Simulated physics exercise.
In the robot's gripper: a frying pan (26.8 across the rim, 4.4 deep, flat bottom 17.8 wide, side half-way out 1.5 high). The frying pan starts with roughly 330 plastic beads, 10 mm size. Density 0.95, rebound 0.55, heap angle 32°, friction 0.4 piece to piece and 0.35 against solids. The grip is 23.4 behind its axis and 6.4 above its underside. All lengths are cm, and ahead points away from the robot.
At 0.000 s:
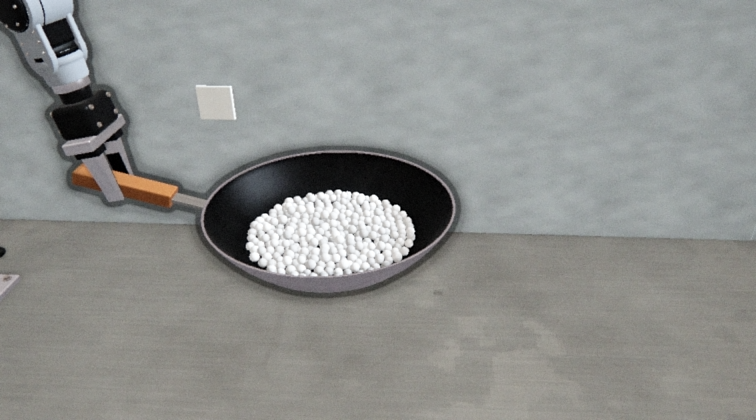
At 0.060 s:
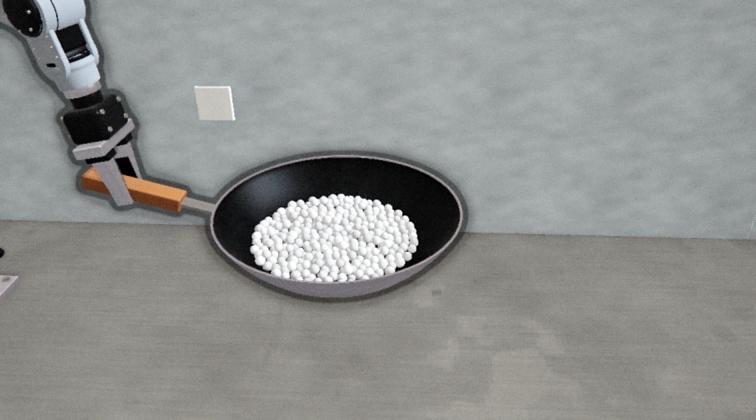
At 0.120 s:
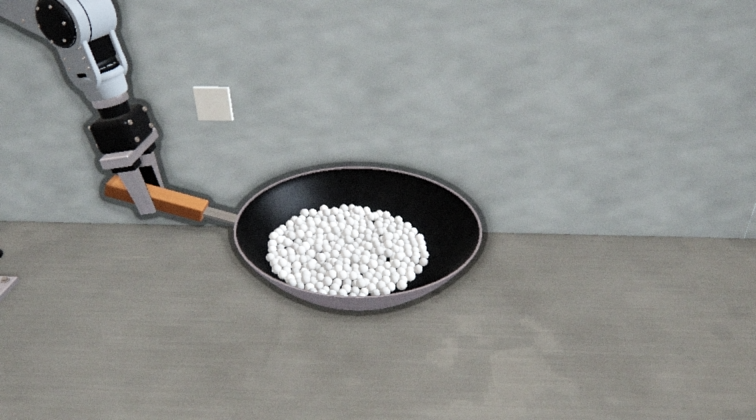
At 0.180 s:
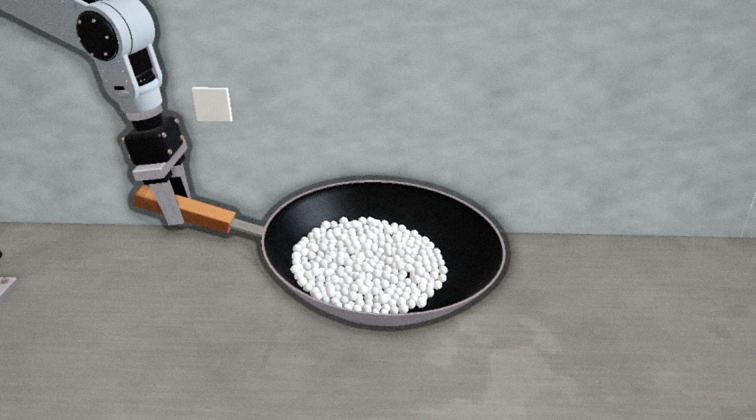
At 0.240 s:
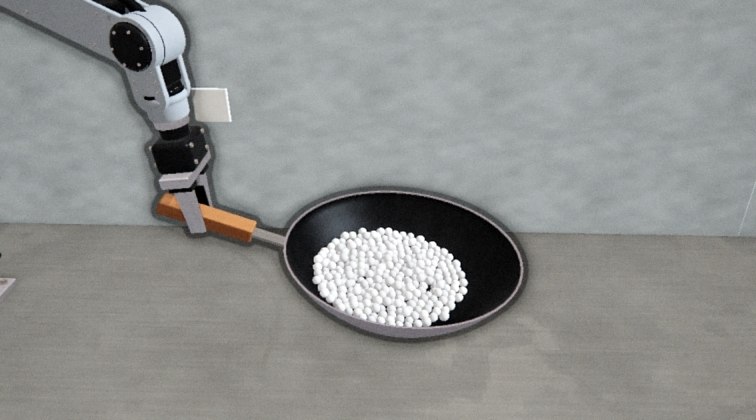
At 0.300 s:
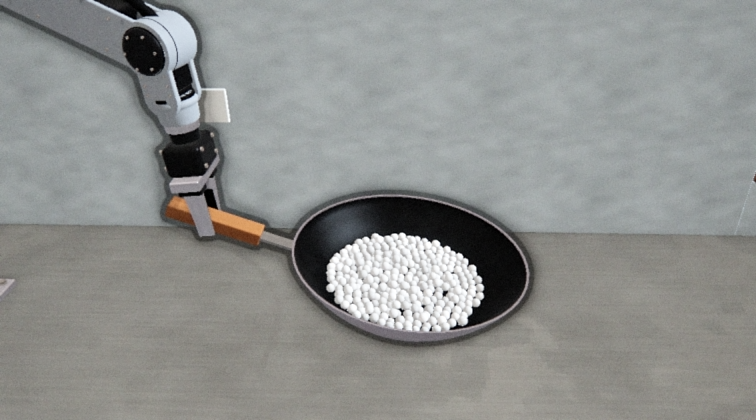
Robot arm gripping a black frying pan of white beads by its wooden handle, moving it slightly right and down over a grey surface.
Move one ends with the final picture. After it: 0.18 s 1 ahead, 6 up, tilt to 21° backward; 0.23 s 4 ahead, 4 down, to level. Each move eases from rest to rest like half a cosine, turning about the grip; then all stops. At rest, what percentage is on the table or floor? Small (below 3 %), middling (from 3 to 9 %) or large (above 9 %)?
Share on the table or floor: Small (below 3 %).
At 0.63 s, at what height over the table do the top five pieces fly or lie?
Roughly 47 cm.
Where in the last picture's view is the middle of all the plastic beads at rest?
Near (471, 248).
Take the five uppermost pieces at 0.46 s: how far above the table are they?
Roughly 40 cm.
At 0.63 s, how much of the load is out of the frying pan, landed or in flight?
Some 72 per cent.
By 0.46 s, tilted 20° backward, highest piece 40 above the table; 332 in the frying pan.
By 0.63 s, tilted 6° backward, highest piece 47 above the table; 95 in the frying pan, 237 in flight or on a rim.
By 0.91 s, level, highest piece 28 above the table; 331 in the frying pan, 1 in flight or on a rim.
By 1.96 s, level, highest piece 24 above the table; 331 in the frying pan, 1 on the table or floor.
Final count, 331 in the frying pan, 1 on the table or floor. That is 0 % on the table or floor.
